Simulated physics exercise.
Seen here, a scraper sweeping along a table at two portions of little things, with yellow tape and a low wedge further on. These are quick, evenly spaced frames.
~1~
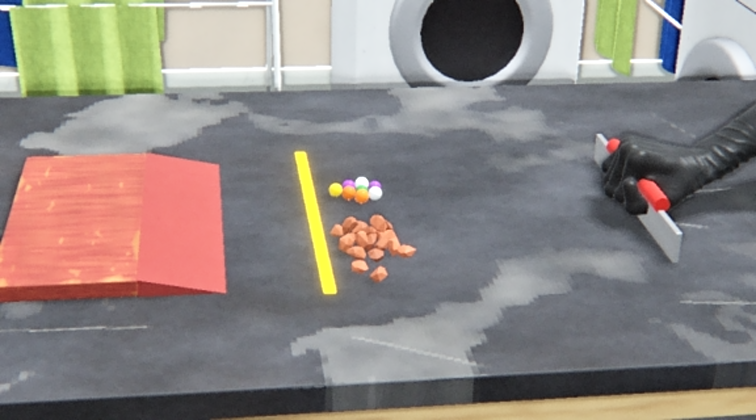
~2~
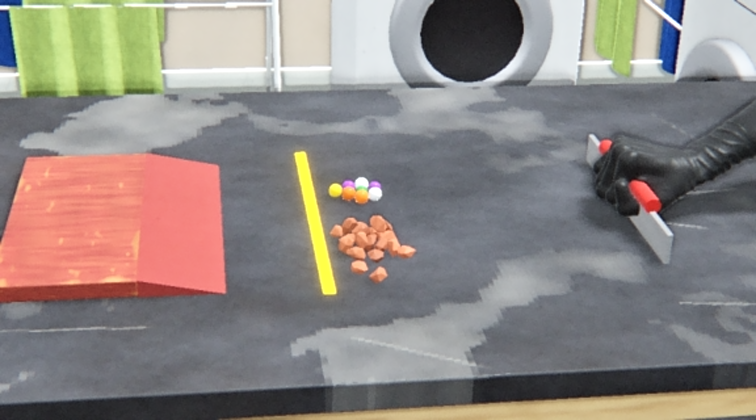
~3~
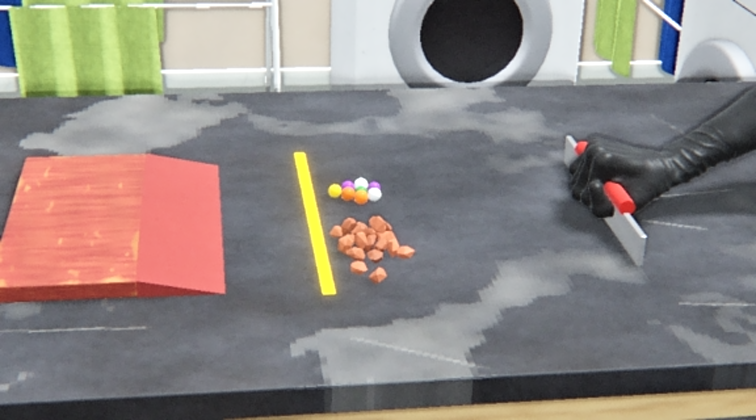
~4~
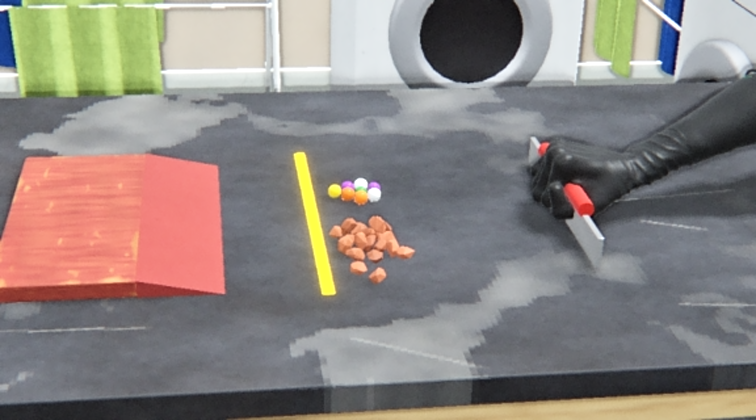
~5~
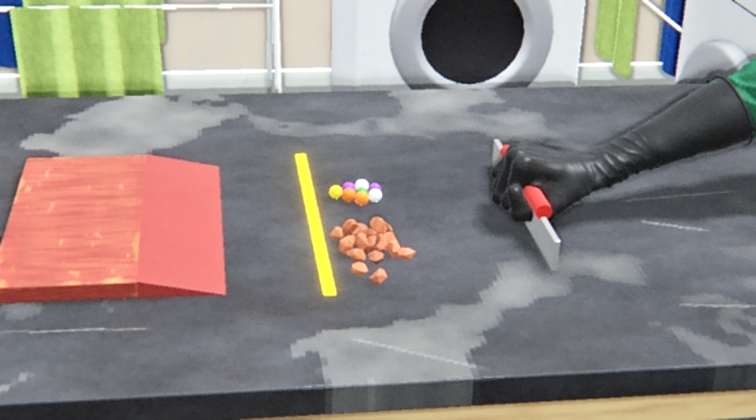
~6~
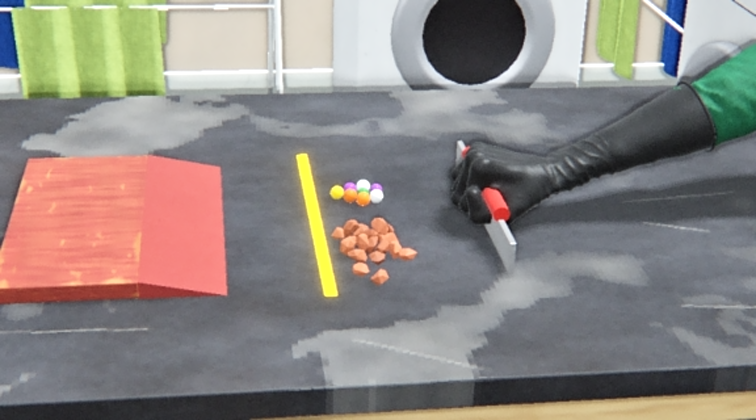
On a dark tabletop, a black-gloved hand slides a scraper left toward two small piles.
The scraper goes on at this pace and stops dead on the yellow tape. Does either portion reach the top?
The nearer portion never reaches the slab; the farther portion gets up on to the slab, in part at least.
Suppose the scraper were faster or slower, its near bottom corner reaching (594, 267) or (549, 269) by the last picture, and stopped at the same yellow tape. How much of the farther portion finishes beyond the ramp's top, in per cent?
Near 10 % and 40 %.
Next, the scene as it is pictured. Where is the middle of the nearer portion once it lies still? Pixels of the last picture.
Near (250, 251).
Then, 0.14 s past the last view, scraper still moving, near (384, 191); nearer portion all short of the ramp; farther portion all short of the ramp.
Then, 0.29 s past the last view, scraper stopped at the yellow tape; nearer portion all short of the ramp; farther portion all short of the ramp.
Then, 0.57 s past the last view, scraper stopped at the yellow tape; nearer portion a small part on the ramp, nearly all short of the ramp; farther portion about two thirds past the top, about a third on the ramp.
Finally, scraper stopped at the yellow tape; nearer portion none past the top, a small part on the ramp, nearly all short of the ramp; farther portion all past the top.
